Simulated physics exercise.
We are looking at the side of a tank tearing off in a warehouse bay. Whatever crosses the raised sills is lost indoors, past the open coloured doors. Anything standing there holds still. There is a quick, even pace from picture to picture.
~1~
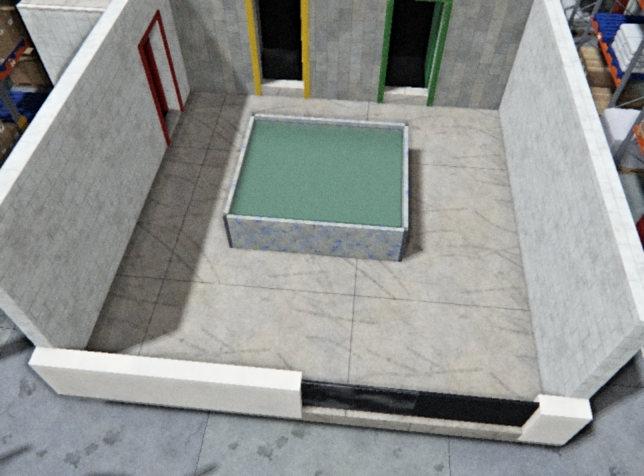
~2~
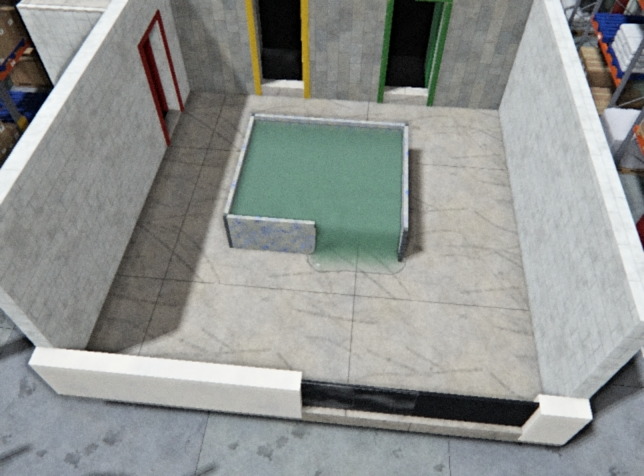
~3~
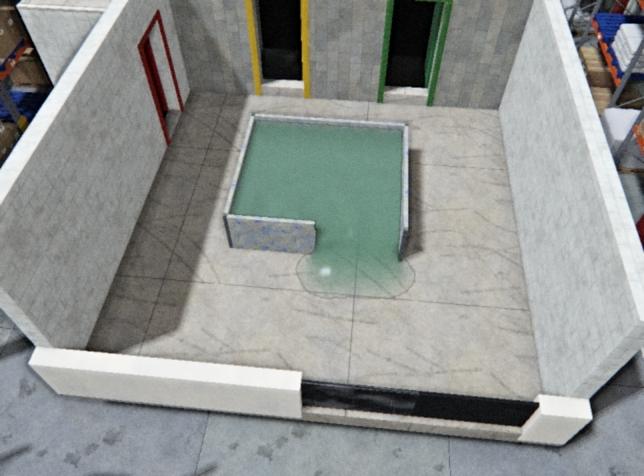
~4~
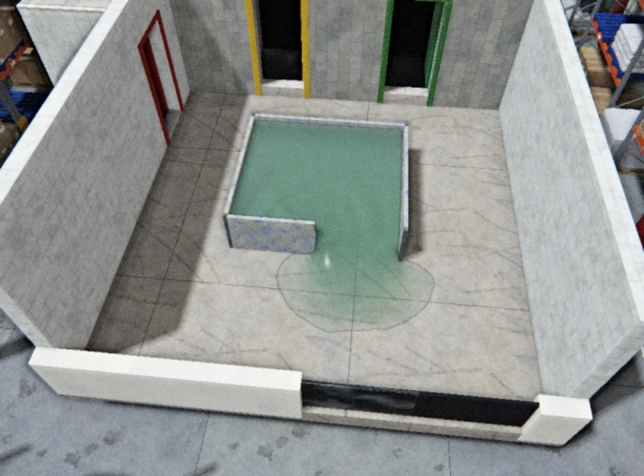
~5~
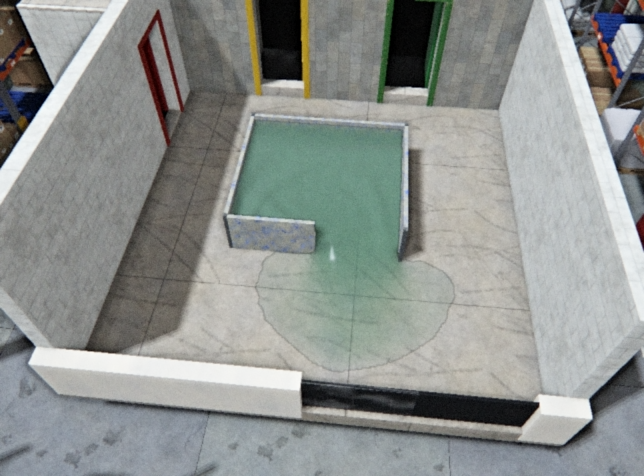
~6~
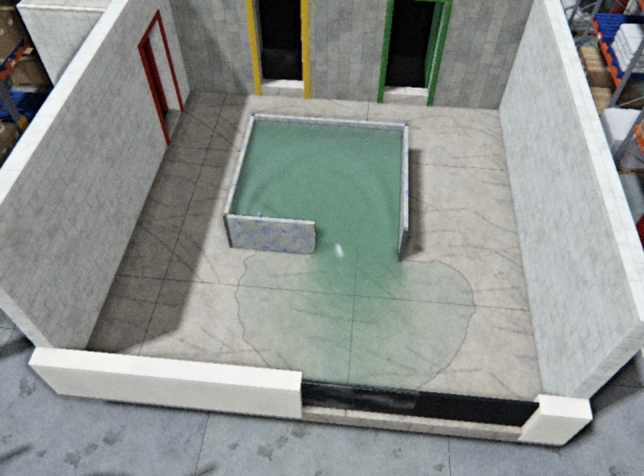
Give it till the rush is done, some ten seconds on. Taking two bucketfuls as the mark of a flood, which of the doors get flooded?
The green door stays below the mark, the red door gets flooded, the yellow door stays below the mark.
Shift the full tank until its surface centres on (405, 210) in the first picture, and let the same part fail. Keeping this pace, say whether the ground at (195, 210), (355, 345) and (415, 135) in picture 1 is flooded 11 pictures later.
In order, the three spots end up untouched, waterlogged and untouched.
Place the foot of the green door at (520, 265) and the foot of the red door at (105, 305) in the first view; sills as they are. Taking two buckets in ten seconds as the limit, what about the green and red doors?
Lab note - green door under limit, red door over limit.
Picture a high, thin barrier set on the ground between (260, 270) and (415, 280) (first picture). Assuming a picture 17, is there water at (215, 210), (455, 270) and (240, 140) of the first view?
Taking them in order, I'd say parched, soaked and parched.
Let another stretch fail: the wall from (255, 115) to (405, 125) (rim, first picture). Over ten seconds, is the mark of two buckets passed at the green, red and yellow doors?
The green door exceeds it, the red door exceeds it, and the yellow door exceeds it.
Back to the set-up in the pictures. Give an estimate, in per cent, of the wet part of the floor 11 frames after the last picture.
That's roughly 30 per cent.
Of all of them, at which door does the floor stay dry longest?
That is the yellow one.
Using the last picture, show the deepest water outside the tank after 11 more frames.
Somewhere near (523, 416), I think.
A moment on, water covers 25 % of the floor; the green door not reached, the red door not reached, the yellow door not reached.
Next, water covers 30 % of the floor; the green door not reached, the red door not reached, the yellow door not reached.
Then, water covers 55 % of the floor; the green door not reached, the red door not reached, the yellow door not reached.
Later, water covers 95 % of the floor; the green door wet at the sill, nothing in, the red door wet at the sill, nothing in, the yellow door wet at the sill, nothing in.
In the end, water covers 100 % of the floor; the green door wet at the sill, nothing in, the red door far over two buckets in, the yellow door wet at the sill, nothing in.
